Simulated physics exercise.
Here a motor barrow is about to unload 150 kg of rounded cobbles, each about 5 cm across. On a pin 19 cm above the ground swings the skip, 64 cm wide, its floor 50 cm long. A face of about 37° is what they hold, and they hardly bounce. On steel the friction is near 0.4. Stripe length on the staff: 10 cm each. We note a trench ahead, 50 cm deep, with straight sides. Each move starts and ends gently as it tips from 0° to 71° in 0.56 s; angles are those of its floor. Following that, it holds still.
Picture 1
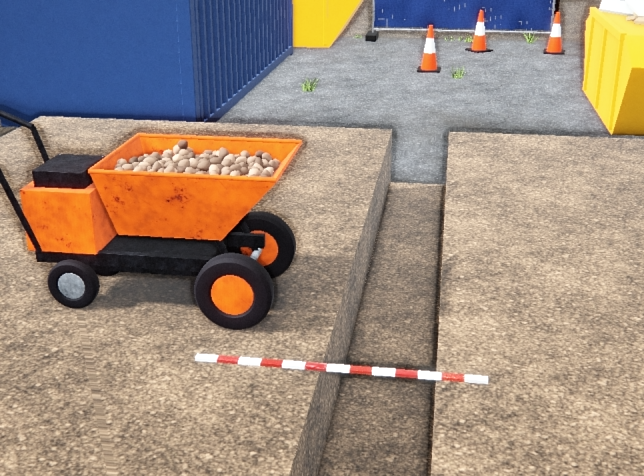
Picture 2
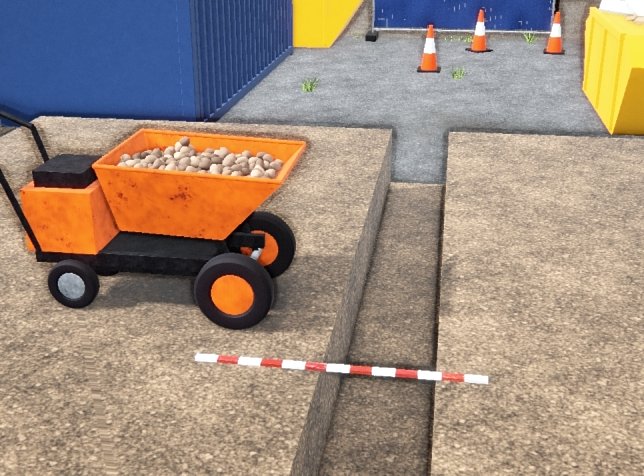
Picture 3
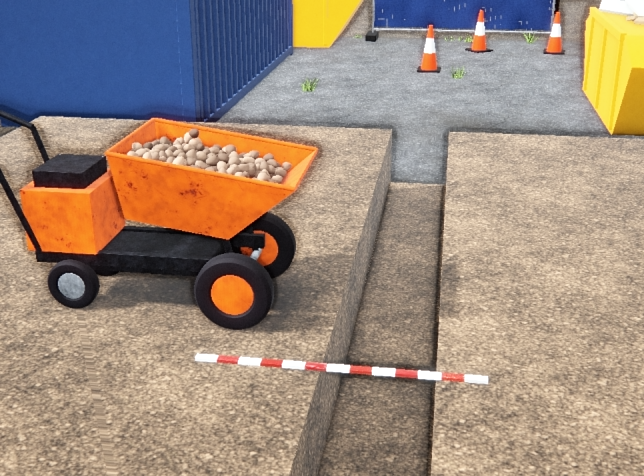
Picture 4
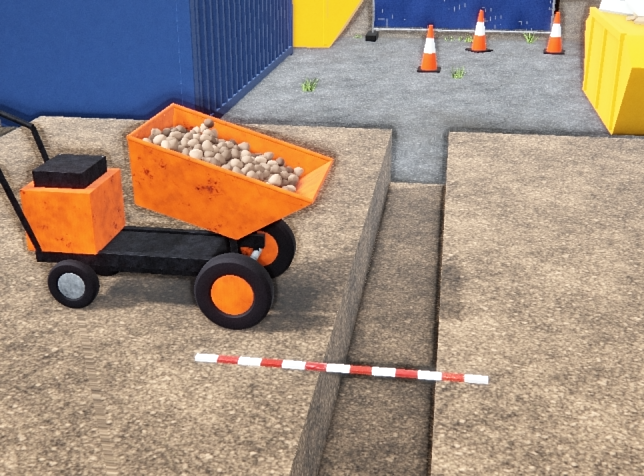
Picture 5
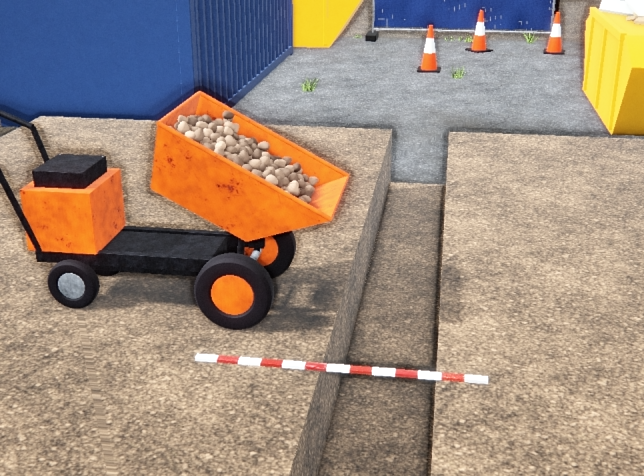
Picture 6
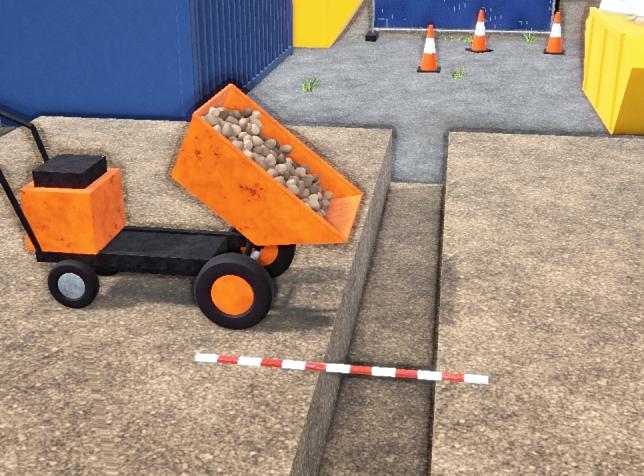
To begin with, an orange motor barrow loaded with rounded cobbles stands level to the left of a straight-sided trench, with a red-and-white staff lying across it. Its skip then swings up at the back, slowly at first, until it slopes steeply down toward the trench, cobbles still inside.
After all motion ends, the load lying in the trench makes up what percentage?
It makes up about 70 per cent.
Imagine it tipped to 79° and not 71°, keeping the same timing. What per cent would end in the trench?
Trench share: Approx. 75%.
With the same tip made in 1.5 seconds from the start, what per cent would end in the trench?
Probably about 95 in a hundred.
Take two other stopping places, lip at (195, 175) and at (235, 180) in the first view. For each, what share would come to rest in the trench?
Near 85 then near 100 percent.
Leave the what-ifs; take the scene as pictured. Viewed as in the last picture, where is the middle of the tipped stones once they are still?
Middle at around (418, 384), I'd say.
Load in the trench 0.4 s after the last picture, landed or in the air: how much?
I'd say near 30 per cent at that time.
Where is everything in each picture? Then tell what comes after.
The first picture shows lip at (276, 180), floor tilted 0°, highest stones at (194, 157).
The second picture shows lip at (282, 182), floor tilted 2°, highest stones at (173, 155).
The third picture shows lip at (295, 189), floor tilted 8°, highest stones at (169, 143).
In the fourth picture, the skip is at 17°, its lip at (313, 202); the top of the load is at (175, 132).
In the fifth picture, the skip is at 28°, its lip at (331, 219); the top of the load is at (200, 121).
The sixth picture shows lip at (346, 241), floor tilted 39°, highest stones at (225, 115).
Then, 0.1 s after the last picture the floor is at 60°, 100 % in the skip; the foremost stones are at (351, 251).
Then, 0.4 s after the last picture the floor is at 71°, 67 % in the skip, 32 % in the trench; the foremost stones are at (439, 308).
Then, 0.7 s after the last picture the floor is at 71°, 9 % in the skip, 60 % in the trench, 30 % past the trench; the foremost stones are at (635, 326).
Then, 2.7 s after the last picture the floor is at 71°, 0 % in the skip, 70 % in the trench, 30 % past the trench; the foremost stones are past the picture's edge.
